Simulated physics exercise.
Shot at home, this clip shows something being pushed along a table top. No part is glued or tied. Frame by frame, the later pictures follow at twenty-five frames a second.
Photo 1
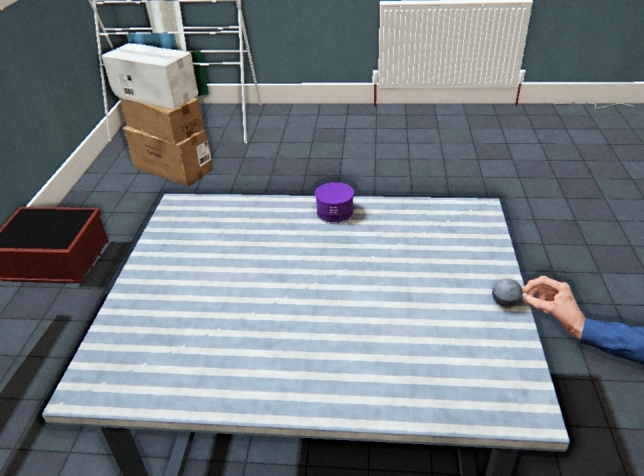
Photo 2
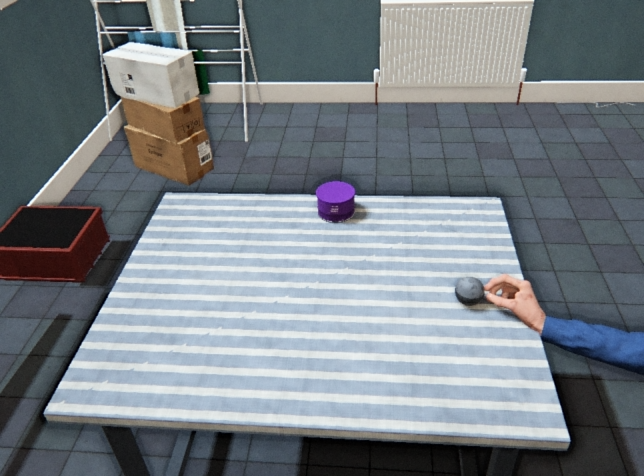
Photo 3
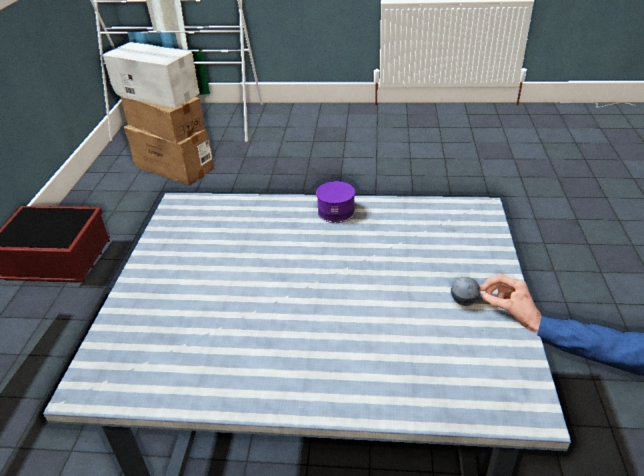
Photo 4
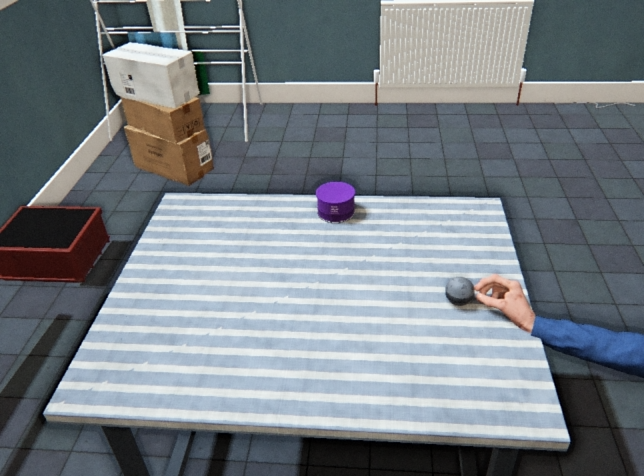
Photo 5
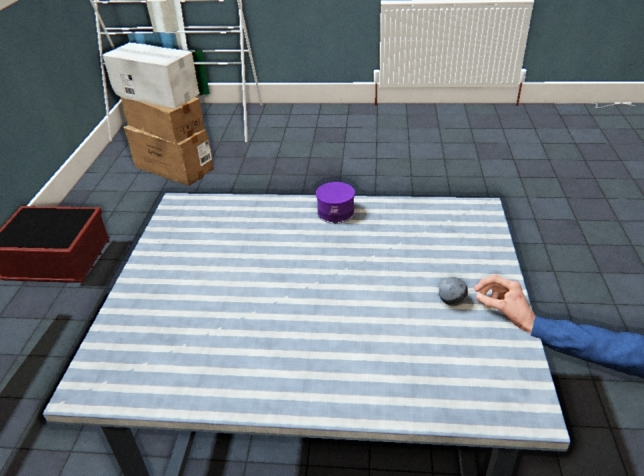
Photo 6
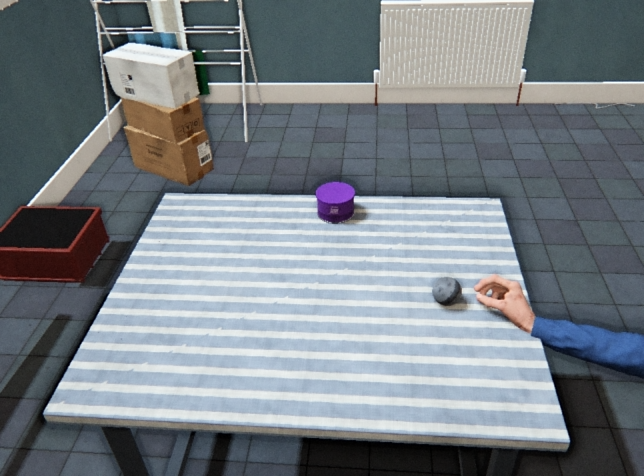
At the start, a hand holds a small grey ball near the right edge of a striped table, with a purple round object at the far side. The hand moves the ball left, then lets go, and the ball moves slightly farther left while the hand stays nearly still.
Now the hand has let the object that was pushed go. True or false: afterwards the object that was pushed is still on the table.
True.
Then, 0.10 s later than the last frame, grey ball moved about its own width near (432, 291).
Then, 0.40 s later than the last frame, grey ball moved well along near (395, 290).
Then, 0.60 s later than the last frame, grey ball moved well along near (376, 289).
Then, 1.00 s later than the last frame, grey ball moved well along near (351, 288).
When it is over, moved from the start, grey ball. End places, in pixels of the last picture, grey ball near (343, 288).
